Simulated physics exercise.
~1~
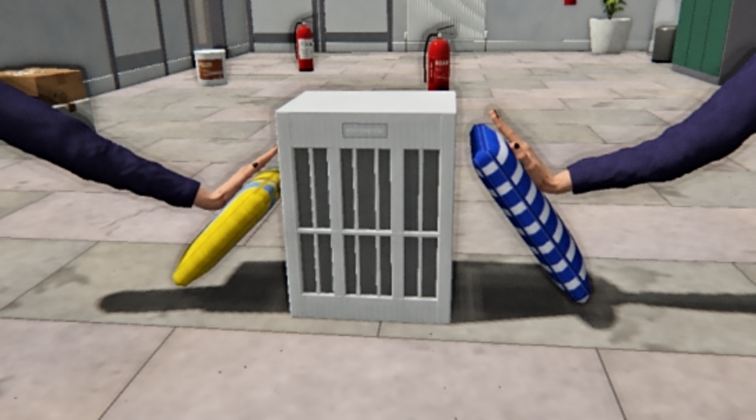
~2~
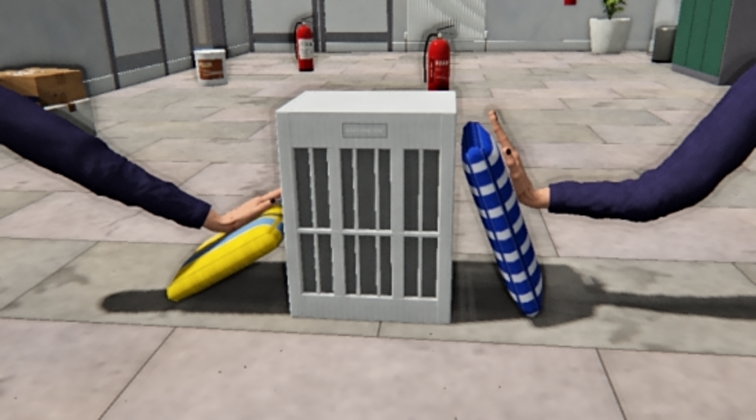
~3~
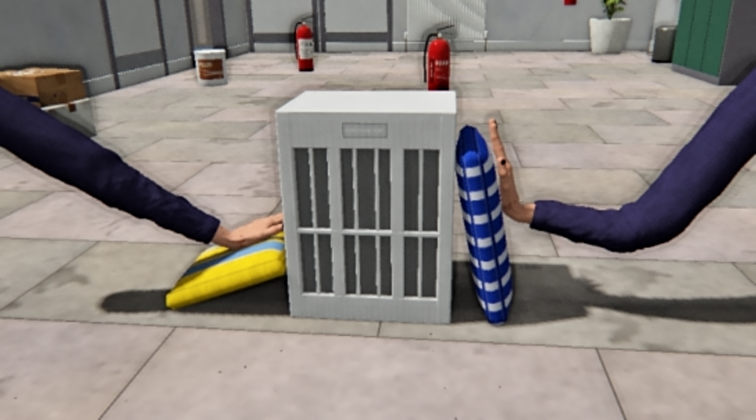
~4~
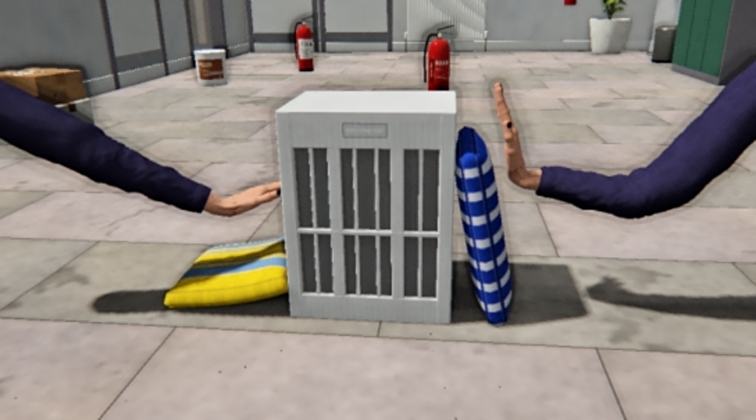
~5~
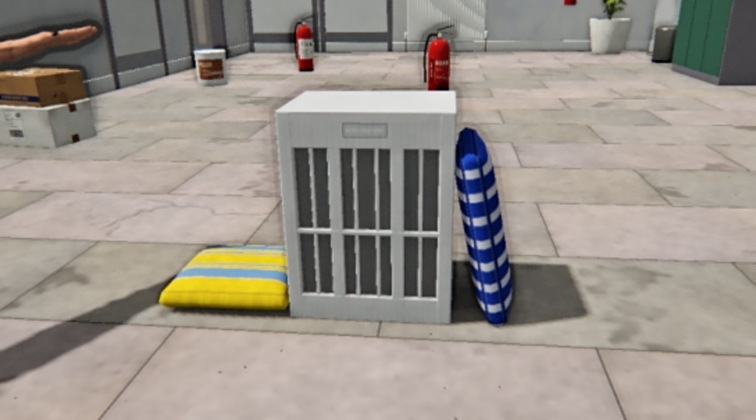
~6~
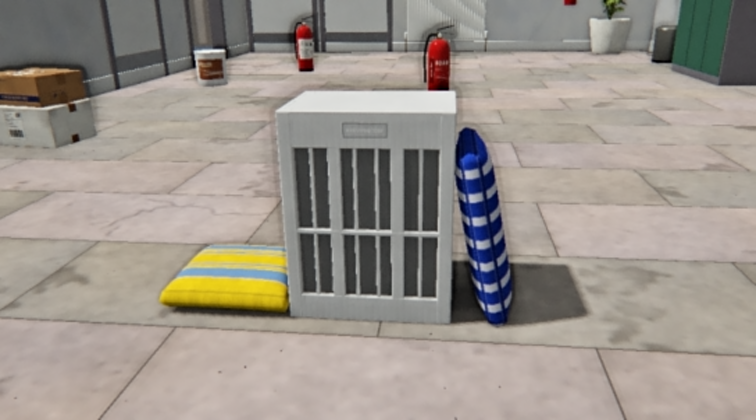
Two hands in dark sleeves reach in from either side of a white crate with slatted panels, standing on a grey tiled floor and seen from the front by a still camera. The left hand presses a yellow striped cushion towards the crate, while the right pushes a blue and white checked pillow nearly upright against its other side. The cushion sinks lower as the hands release and withdraw. It settles flat on the floor beside the crate, while the blue pillow stays propped against the right side.
